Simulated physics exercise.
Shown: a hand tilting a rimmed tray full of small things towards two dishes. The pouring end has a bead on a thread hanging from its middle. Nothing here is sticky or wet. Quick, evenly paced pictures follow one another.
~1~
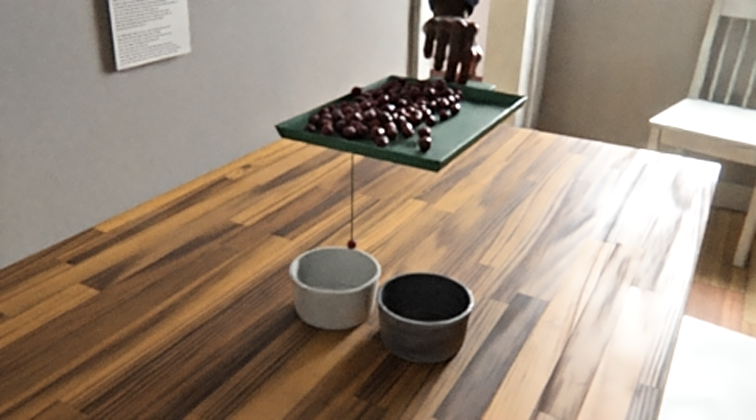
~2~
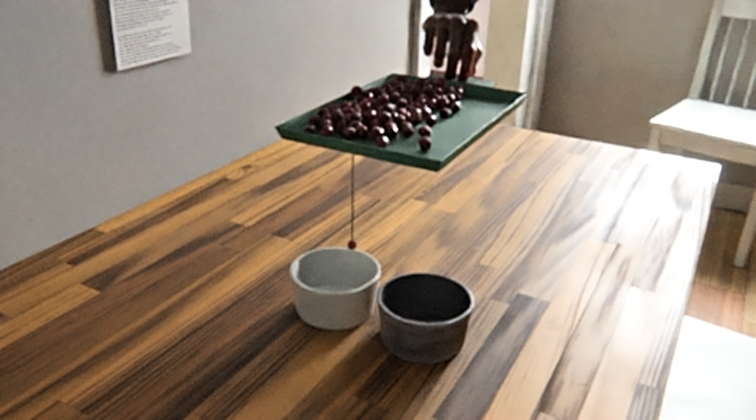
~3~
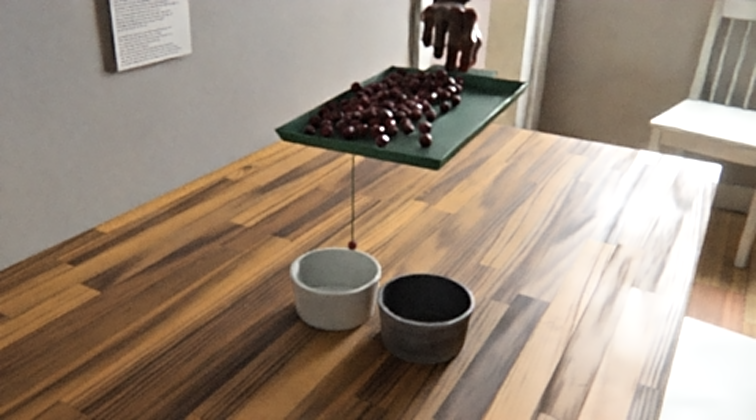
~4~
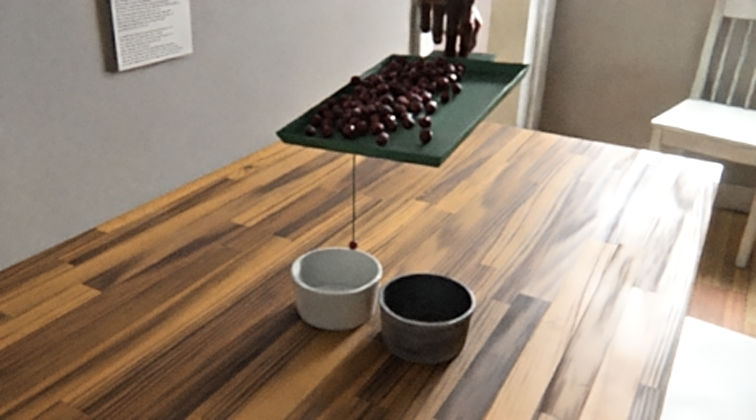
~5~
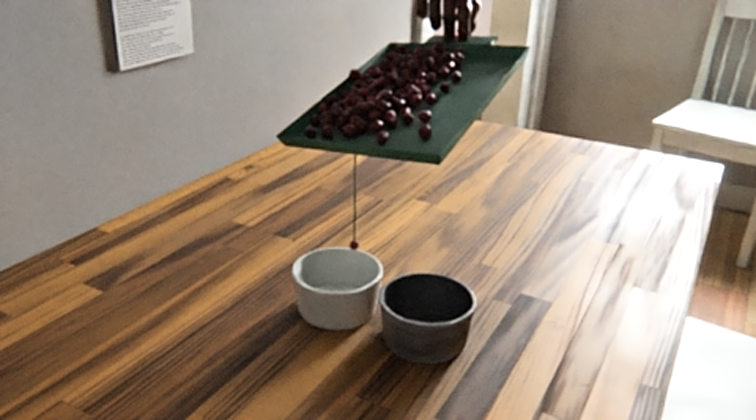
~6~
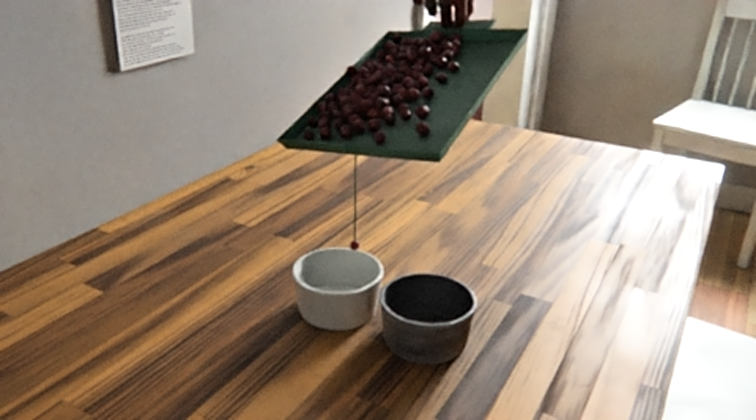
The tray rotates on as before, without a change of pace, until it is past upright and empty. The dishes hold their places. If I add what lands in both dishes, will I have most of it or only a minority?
You will have only a minority.
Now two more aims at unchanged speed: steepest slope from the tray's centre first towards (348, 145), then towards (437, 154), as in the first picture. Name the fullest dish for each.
The left-side dish, then the right-side dish.
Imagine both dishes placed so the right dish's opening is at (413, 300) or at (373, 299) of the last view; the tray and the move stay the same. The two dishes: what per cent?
Close to 30 in a hundred, then close to 40 in a hundred.
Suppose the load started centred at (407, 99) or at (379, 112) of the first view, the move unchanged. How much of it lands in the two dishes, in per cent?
Close to 20 %, followed by close to 20 %.
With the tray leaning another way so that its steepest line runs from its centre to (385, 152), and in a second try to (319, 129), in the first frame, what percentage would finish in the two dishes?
Respectively 70 and 10 in a hundred.
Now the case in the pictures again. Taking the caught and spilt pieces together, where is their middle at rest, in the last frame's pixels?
Around (256, 286), give or take.
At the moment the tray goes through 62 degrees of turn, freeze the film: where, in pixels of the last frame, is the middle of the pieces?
In the last view the centre sits at roughly (328, 91).
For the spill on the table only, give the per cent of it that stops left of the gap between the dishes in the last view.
About 100 per cent.
Just after the last frame, tray tipped steeply; almost all on the tray; just a few outside both; just a few in the air.
A moment on, tray tipped past a quarter turn; about a tenth on the tray; about a tenth in the left dish; roughly half outside both; roughly a quarter in the air.
Further on, tray tipped past a quarter turn; roughly a quarter in the left dish; the larger part outside both.
When it is over, tray tipped past a quarter turn; not one in the right dish; roughly a quarter in the left dish; the larger part outside both.
